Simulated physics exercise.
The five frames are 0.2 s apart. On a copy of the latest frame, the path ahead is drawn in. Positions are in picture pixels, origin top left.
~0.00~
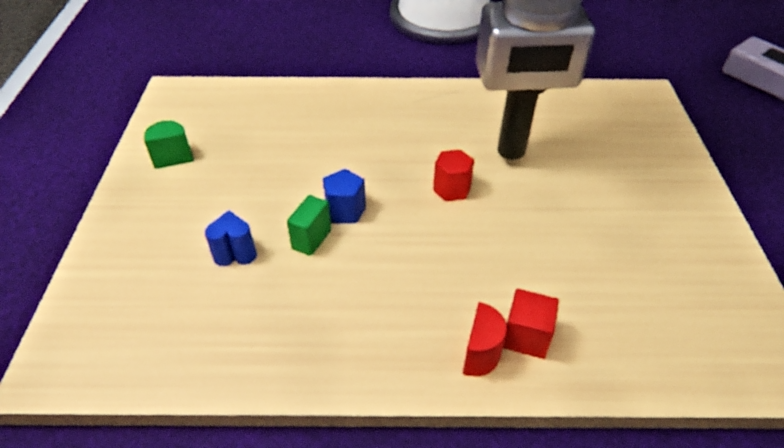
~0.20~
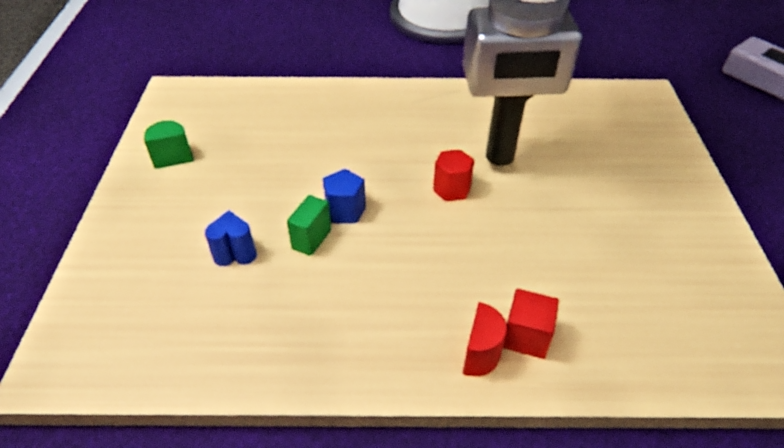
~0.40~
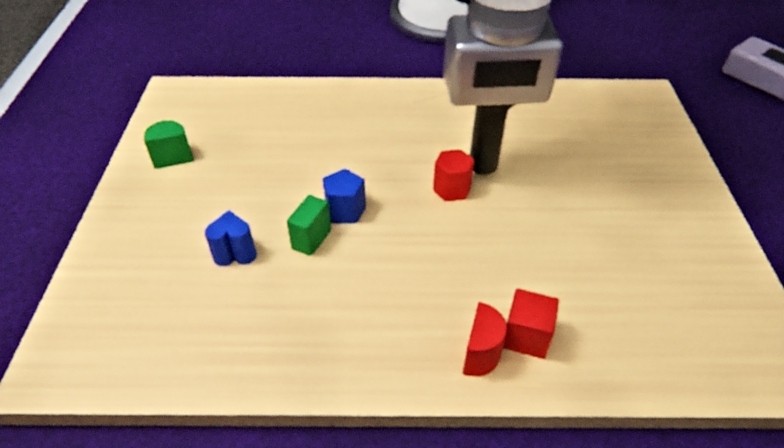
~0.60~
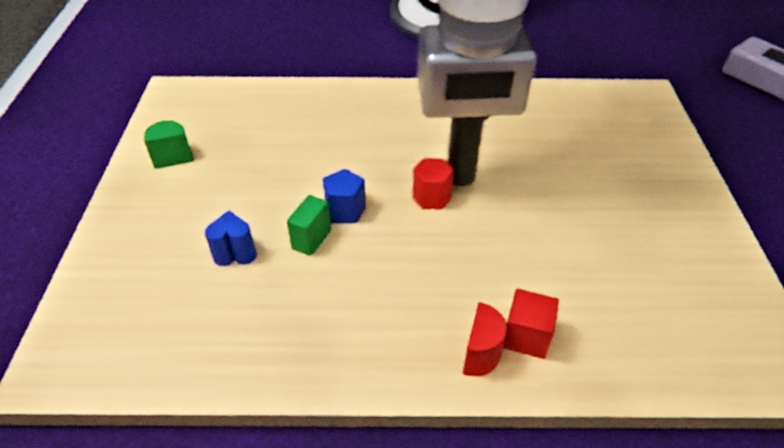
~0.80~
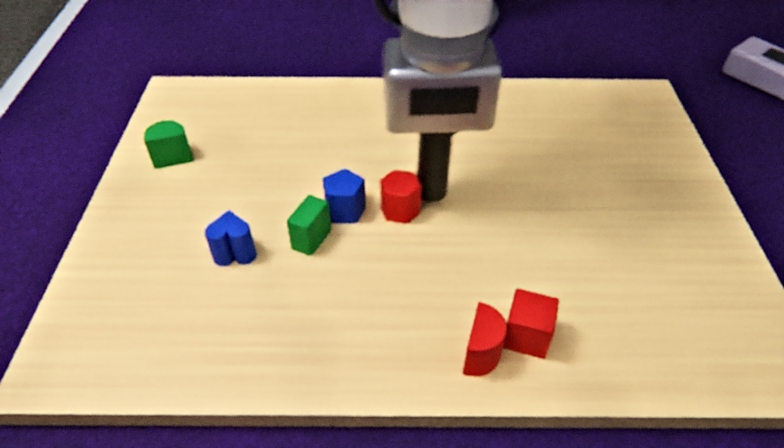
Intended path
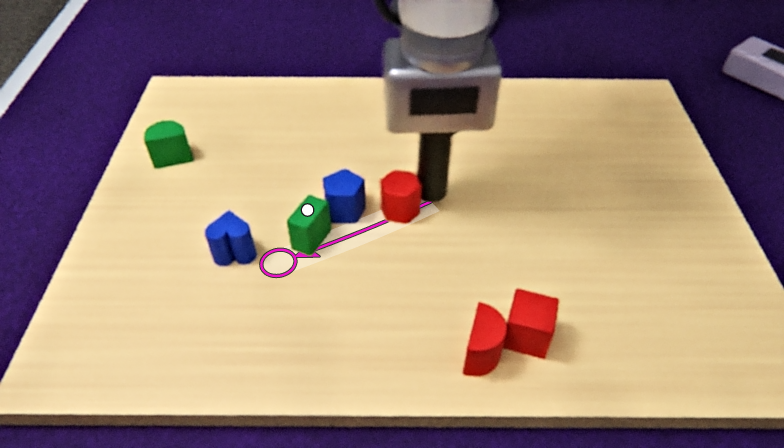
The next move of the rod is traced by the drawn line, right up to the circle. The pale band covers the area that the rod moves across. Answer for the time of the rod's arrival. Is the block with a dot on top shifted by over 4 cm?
That would be a yes.
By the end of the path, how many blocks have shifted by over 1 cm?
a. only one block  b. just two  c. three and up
c.
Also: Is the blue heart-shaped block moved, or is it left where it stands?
The blue heart-shaped block changes place.
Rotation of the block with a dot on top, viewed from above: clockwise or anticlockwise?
From the top: Counterclockwise.
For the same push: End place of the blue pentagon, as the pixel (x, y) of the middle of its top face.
In the picture, that point is around (312, 180).
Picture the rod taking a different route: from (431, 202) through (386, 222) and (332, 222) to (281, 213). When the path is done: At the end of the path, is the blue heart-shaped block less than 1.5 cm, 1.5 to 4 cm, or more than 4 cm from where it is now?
It goes a little way, 1.5 to 4 cm.
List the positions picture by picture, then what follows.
Rod tip at (511, 151); block tops, blue heart-shaped block at (227, 225); green rectangular block at (308, 210); blue pentagon at (343, 182); red hexagonal block at (455, 160), in the first frame.
Rod at (500, 157); blocks unchanged, in the second frame.
Rod at (483, 165); blocks unchanged, in the third frame.
Rod at (460, 177); red hexagonal block at (434, 169), in the fourth frame.
Rod at (432, 192); blue heart-shaped block at (227, 225); green rectangular block at (308, 210); blue pentagon at (343, 182); red hexagonal block at (401, 182), in the fifth frame.
Path on the board, straight from (431, 202) to (278, 263); the dot is on the green rectangular block.
The first path, step by step. One third of the way, rod at (383, 213); blue pentagon at (319, 181), turned 25° clockwise; red hexagonal block at (347, 200), turned 15° clockwise.
Two thirds of the way, rod at (330, 233); green rectangular block at (261, 220), turned 65° anticlockwise; blue pentagon at (312, 180), turned 50° clockwise; red hexagonal block at (293, 209), turned 35° clockwise.
At the end, rod at (276, 253); blue heart-shaped block at (204, 230); green rectangular block at (237, 221), turned 75° anticlockwise; blue pentagon at (312, 180), turned 50° clockwise; red hexagonal block at (269, 206), turned 65° clockwise.
